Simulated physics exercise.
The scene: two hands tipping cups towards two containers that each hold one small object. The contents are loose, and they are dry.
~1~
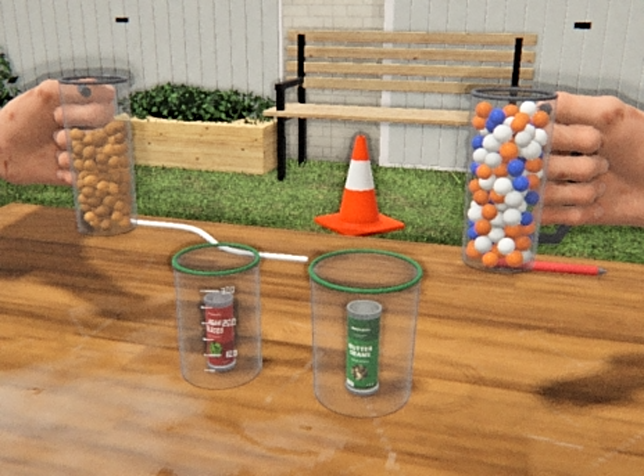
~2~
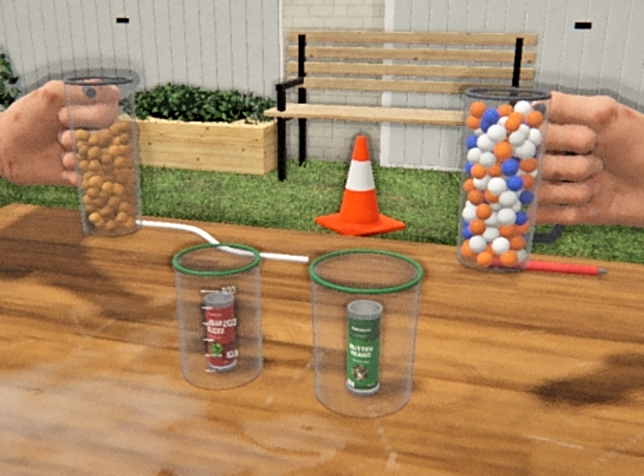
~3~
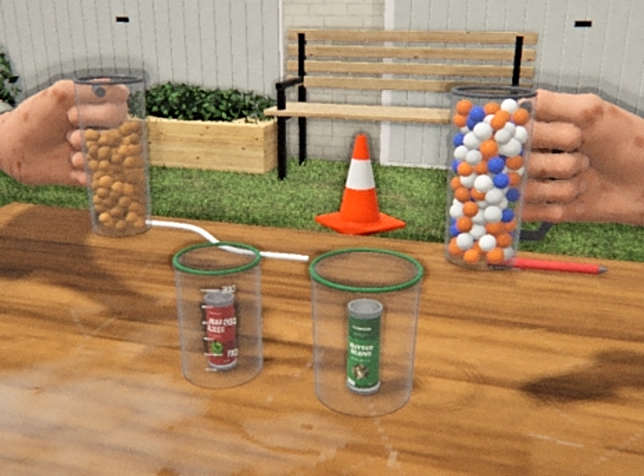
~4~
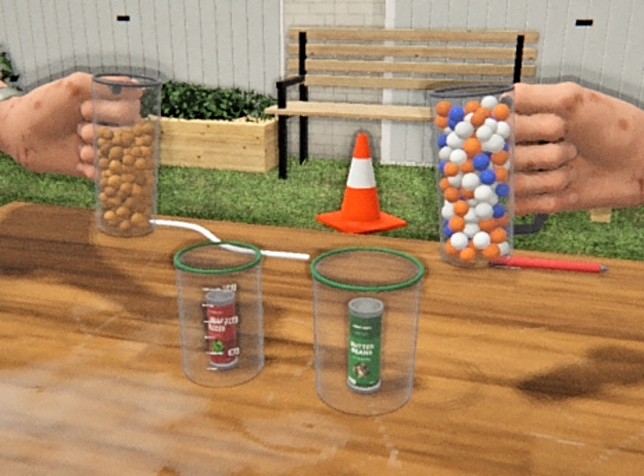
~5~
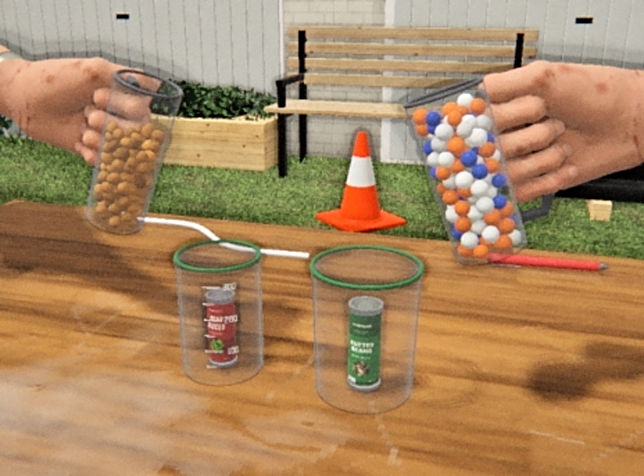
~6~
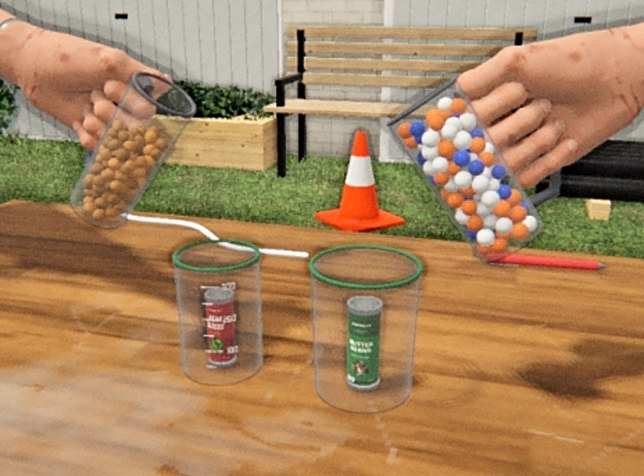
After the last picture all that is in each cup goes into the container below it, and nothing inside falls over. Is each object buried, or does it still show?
In order: Left object: Expect it to poke clear; right object: Expect it to poke clear.
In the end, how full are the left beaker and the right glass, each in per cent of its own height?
Near 50 on the left, 50 on the right.
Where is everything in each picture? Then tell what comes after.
The first picture shows small tin in the left beaker (220, 331), reaching well over half way up; left cup (101, 156), two thirds full of roasted chickpeas; small tin in the right glass (363, 347), reaching well over half way up; right cup (505, 181), nearly full of round plastic beads.
The second picture shows left cup (106, 157), upright; right cup (500, 180), upright.
The third picture shows left cup (116, 157), upright; right cup (487, 178), upright.
The fourth picture shows left cup (127, 156), tipped 6°; right cup (474, 176), tipped 6°.
The fifth picture shows left cup (131, 155), tipped 21°; right cup (468, 174), tipped 21°.
The sixth picture shows small tin in the left beaker (221, 327); left cup (130, 155), tipped 36°; small tin in the right glass (364, 343); right cup (467, 173), tipped 36°.
Then, 0.24 s later than the last frame, left beaker empty, all of its cupful still in the cup; right glass empty, all of its cupful still in the cup.
Then, 0.55 s later than the last frame, left beaker empty, all of its cupful still in the cup; right glass nearly empty, nearly all of its cupful still in the cup.
Then, 0.88 s later than the last frame, left beaker nearly empty, the larger part of its cupful still in the cup; right glass a quarter full, roughly a third of its cupful still in the cup.
When it is over, left beaker half full (surface near (220, 308)), a scatter of pieces on the table; right glass half full (surface near (364, 323)), nothing beside it; the left thing is still showing; the right thing is still showing.
